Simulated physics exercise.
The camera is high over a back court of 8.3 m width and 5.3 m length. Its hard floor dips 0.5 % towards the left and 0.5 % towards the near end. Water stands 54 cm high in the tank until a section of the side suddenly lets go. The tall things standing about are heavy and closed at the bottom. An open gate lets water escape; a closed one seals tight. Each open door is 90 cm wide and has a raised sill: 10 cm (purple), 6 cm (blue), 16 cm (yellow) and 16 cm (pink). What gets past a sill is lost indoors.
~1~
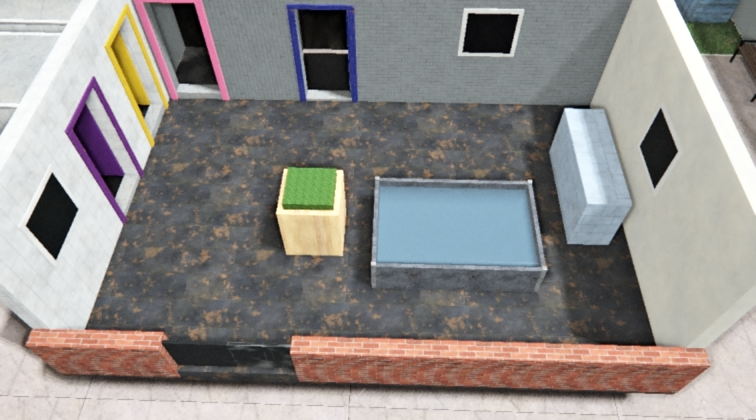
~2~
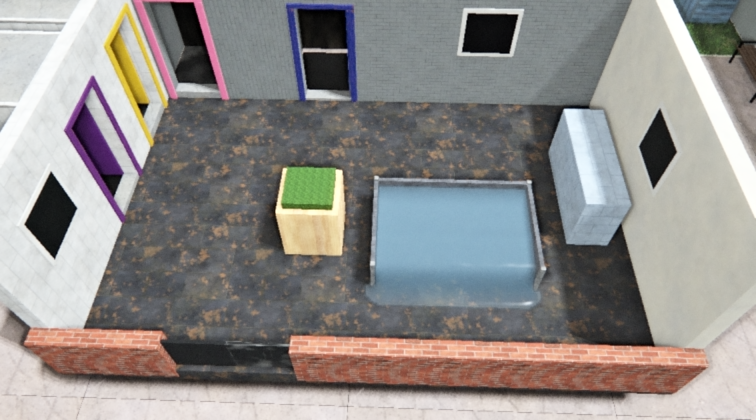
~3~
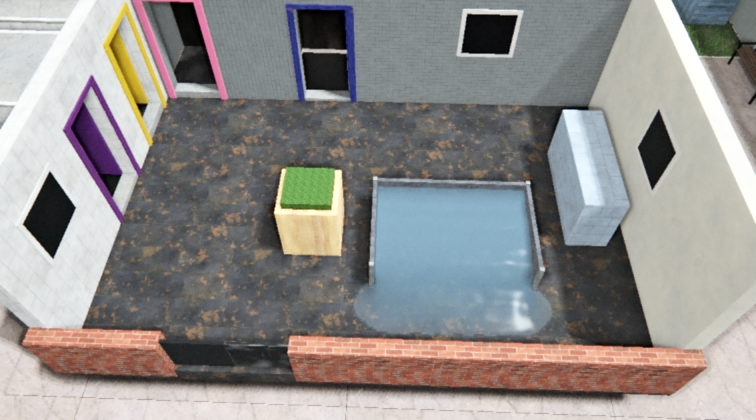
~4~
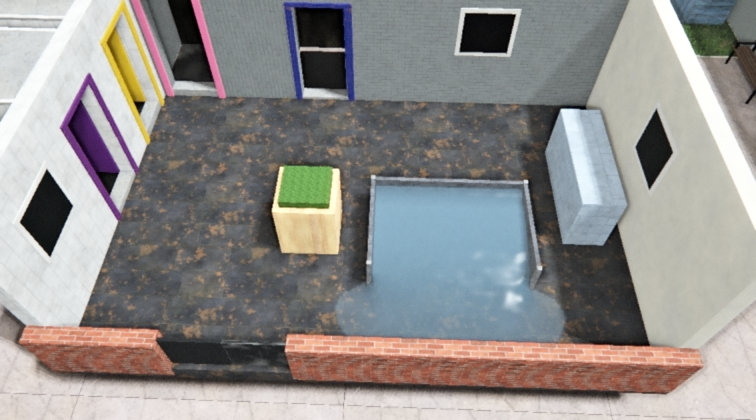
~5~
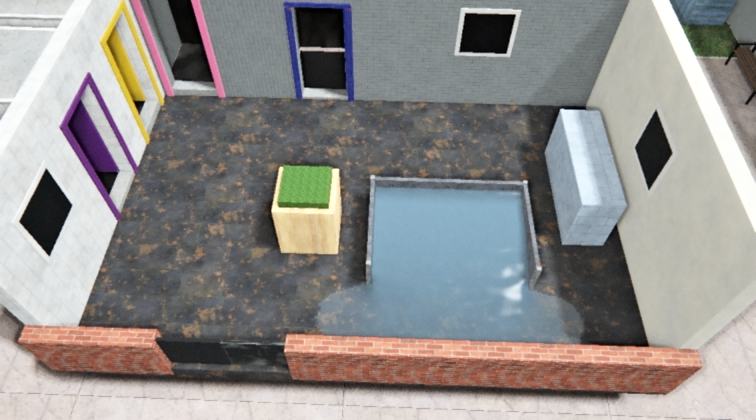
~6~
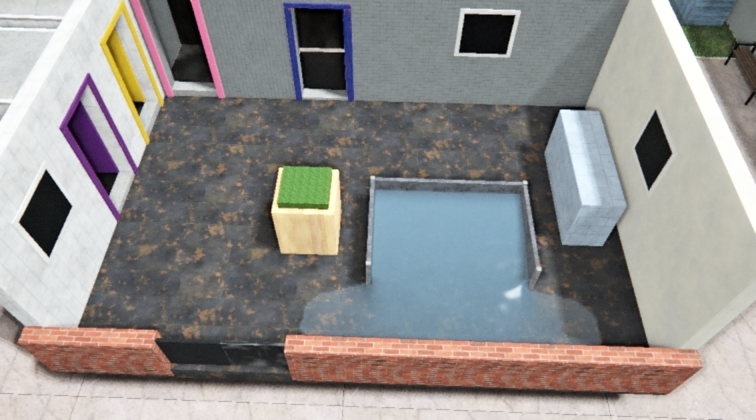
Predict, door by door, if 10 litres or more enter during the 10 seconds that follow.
Door by door: At the purple door it stays under the limit; at the blue door it does not reach the limit; at the yellow door it does not reach the limit; at the pink door it stays under the limit.
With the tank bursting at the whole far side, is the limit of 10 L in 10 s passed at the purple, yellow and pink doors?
Then: Purple below, yellow below, pink not over.
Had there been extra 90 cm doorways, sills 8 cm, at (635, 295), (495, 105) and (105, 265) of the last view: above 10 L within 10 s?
In that order: Over, below, above.
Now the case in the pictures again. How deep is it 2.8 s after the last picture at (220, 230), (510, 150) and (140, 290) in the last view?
About 2, 0 and 4 cm.
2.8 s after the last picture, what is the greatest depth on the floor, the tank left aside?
Up to some 22 cm.
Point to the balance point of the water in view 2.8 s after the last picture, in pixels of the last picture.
Near (414, 282).
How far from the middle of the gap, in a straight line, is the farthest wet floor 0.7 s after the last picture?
Roughly 3.4 m.
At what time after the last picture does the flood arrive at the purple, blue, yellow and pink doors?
Purple 2.6 s, blue 6.0 s, yellow 3.4 s, pink 4.0 s.
Then, 0.7 s after the last picture water covers 15 % of the floor and is deepest (42 cm) near (436, 349); purple door not reached, blue door not reached, yellow door not reached, pink door not reached.
Then, 1.5 s after the last picture water covers 30 % of the floor and is deepest (34 cm) near (642, 368); purple door not reached, blue door not reached, yellow door not reached, pink door not reached.
Then, 2.8 s after the last picture water covers 45 % of the floor and is deepest (22 cm) near (601, 249); purple door 9 cm at the sill, 0 L in, blue door not reached, yellow door not reached, pink door not reached.
Then, 5.3 s after the last picture water covers 70 % of the floor and is deepest (16 cm) near (424, 361); purple door 7 cm at the sill, 1 L in, blue door not reached, yellow door 4 cm at the sill, 0 L in, pink door 10 cm at the sill, 0 L in.
Then, 9.3 s after the last picture water covers 90 % of the floor and is deepest (9 cm) near (70, 349); purple door 6 cm at the sill, 1 L in, blue door 5 cm at the sill, 1 L in, yellow door 6 cm at the sill, 0 L in, pink door 5 cm at the sill, 0 L in.
